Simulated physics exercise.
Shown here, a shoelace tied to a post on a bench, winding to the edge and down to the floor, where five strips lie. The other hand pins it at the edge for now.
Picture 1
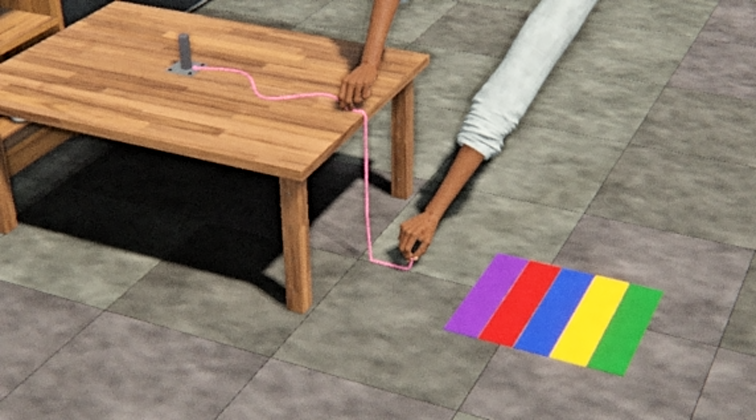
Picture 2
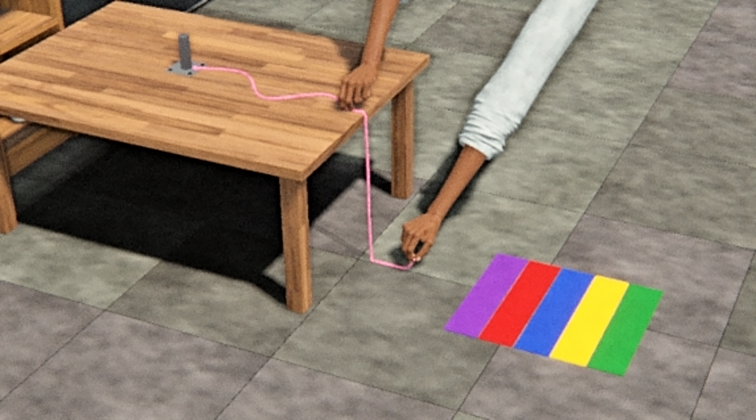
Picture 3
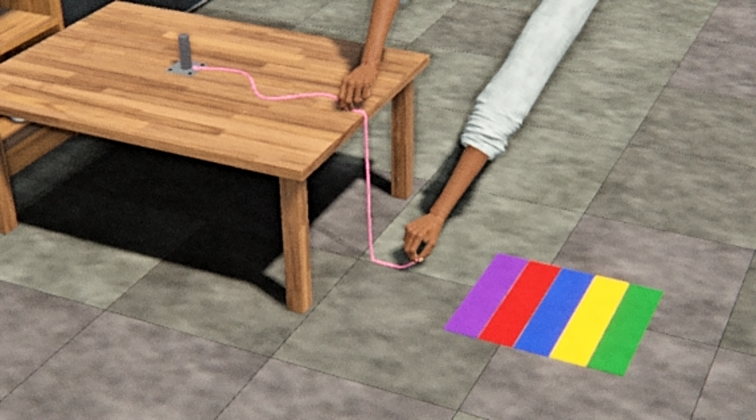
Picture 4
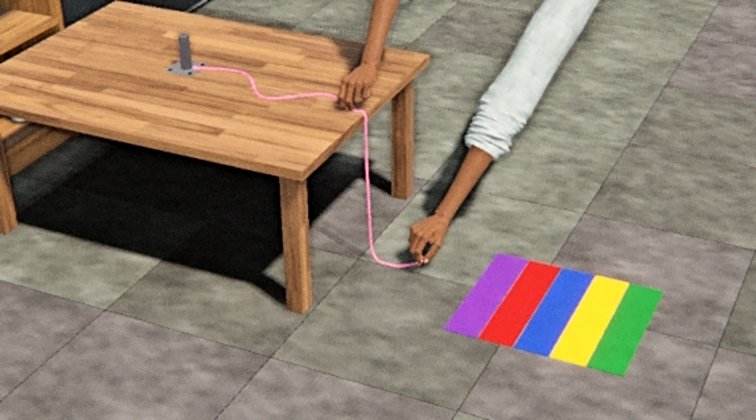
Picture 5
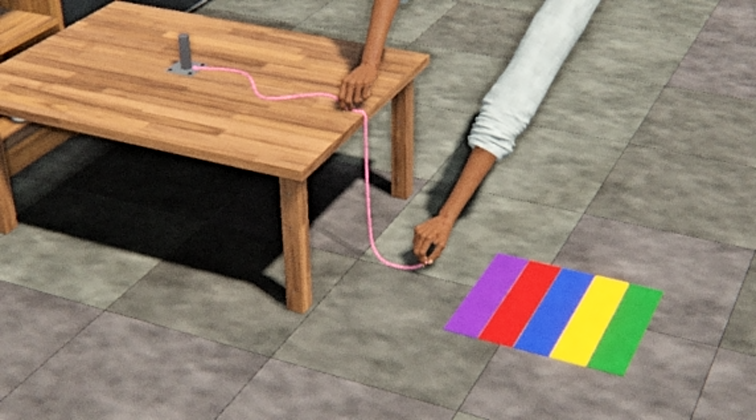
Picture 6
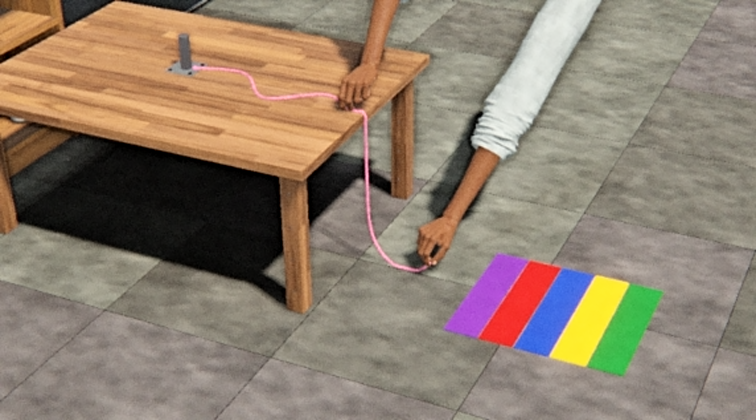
A hand near the floor slowly drew the end of a pink shoelace a little to the right, toward five coloured strips, while another hand stayed still, pinning it at the wooden bench's edge.
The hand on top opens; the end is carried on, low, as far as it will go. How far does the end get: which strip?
Over blue.
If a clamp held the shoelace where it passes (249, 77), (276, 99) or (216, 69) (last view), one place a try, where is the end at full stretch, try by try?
Near (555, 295), (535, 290) and (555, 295).
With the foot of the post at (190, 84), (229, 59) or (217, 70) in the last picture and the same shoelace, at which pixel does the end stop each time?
The places are (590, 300), (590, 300) and (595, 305).
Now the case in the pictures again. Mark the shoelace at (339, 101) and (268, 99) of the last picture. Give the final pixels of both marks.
Near (364, 111) and (296, 94).
Early on, end near (497, 279); over purple.
Midway, end near (537, 289); over red.
At the end of the slack, end near (560, 294); over blue. The end stops over the blue strip.
